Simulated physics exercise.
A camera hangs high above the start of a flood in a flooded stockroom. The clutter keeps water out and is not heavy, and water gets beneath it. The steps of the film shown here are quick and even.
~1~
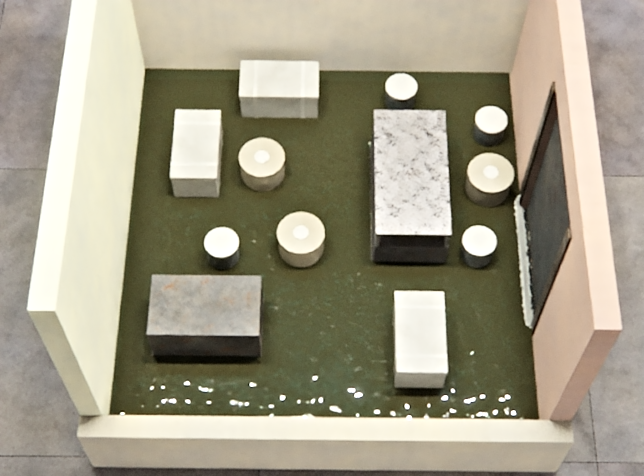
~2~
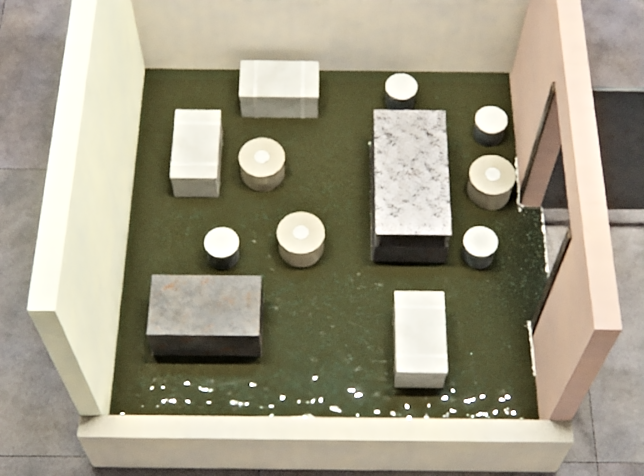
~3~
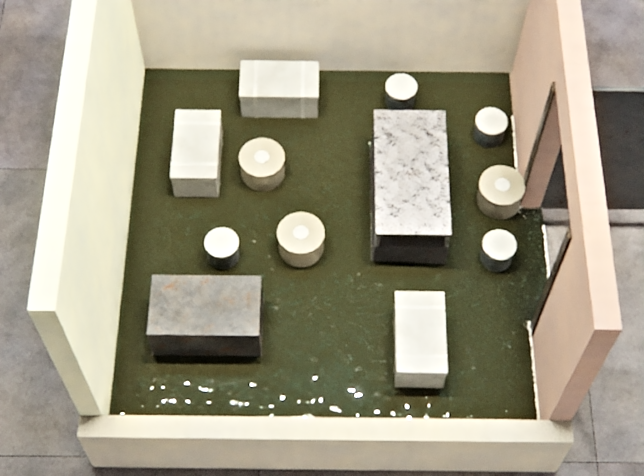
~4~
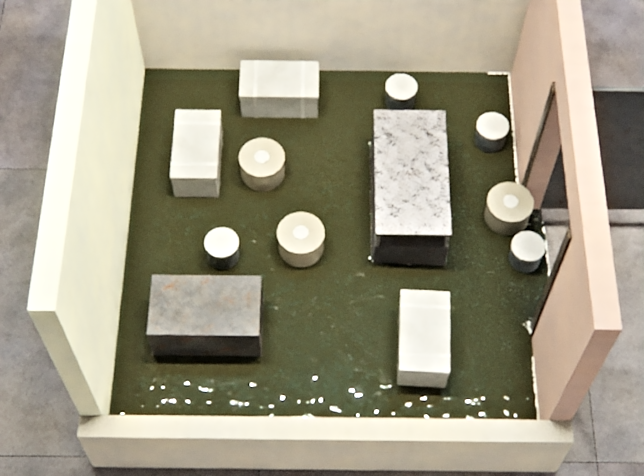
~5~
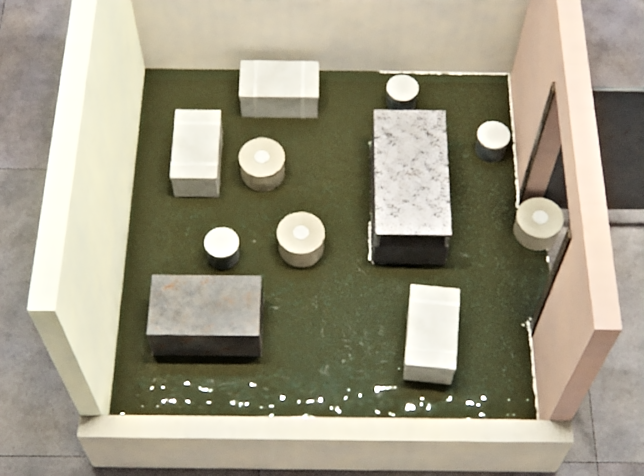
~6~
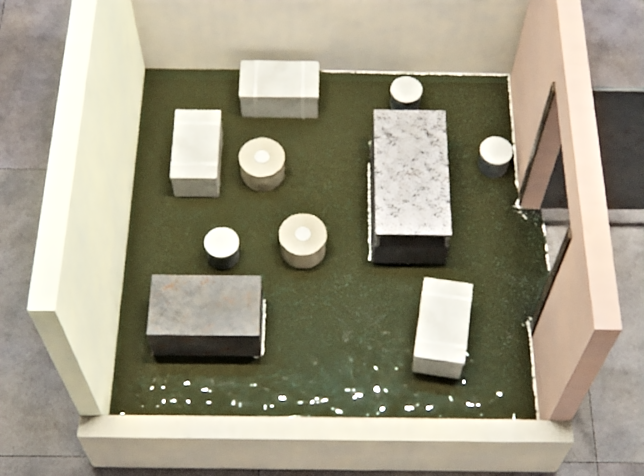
Floating drums drift right and out through the opened doorway, then a white block shifts and turns.
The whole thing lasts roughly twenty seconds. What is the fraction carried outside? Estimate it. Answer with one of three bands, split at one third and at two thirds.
Two thirds or more.
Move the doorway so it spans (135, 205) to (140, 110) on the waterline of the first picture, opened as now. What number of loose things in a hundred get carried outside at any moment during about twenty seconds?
Near 60 in a hundred.
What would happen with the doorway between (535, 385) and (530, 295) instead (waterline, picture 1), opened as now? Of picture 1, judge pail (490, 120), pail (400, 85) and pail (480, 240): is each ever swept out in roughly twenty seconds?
Lost, lost and lost.
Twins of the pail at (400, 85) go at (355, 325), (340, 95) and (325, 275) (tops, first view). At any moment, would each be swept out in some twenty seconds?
Taking them in turn: Flushed away, flushed away and flushed away.
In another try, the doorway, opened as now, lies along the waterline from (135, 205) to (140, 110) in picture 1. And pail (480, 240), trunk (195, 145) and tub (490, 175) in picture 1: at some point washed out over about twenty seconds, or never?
First never exits, second exits, third never exits.
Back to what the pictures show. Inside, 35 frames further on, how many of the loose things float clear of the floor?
Tally: 4.
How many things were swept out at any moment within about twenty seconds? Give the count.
Count: 8.
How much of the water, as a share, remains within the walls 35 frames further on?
48 %.
A moment on, 3 of 10 are out; 7 afloat.
Next, 5 of 10 are out; 5 afloat.
Later, 6 of 10 are out; 4 afloat.
In the end, 8 of 10 are out; 2 afloat.
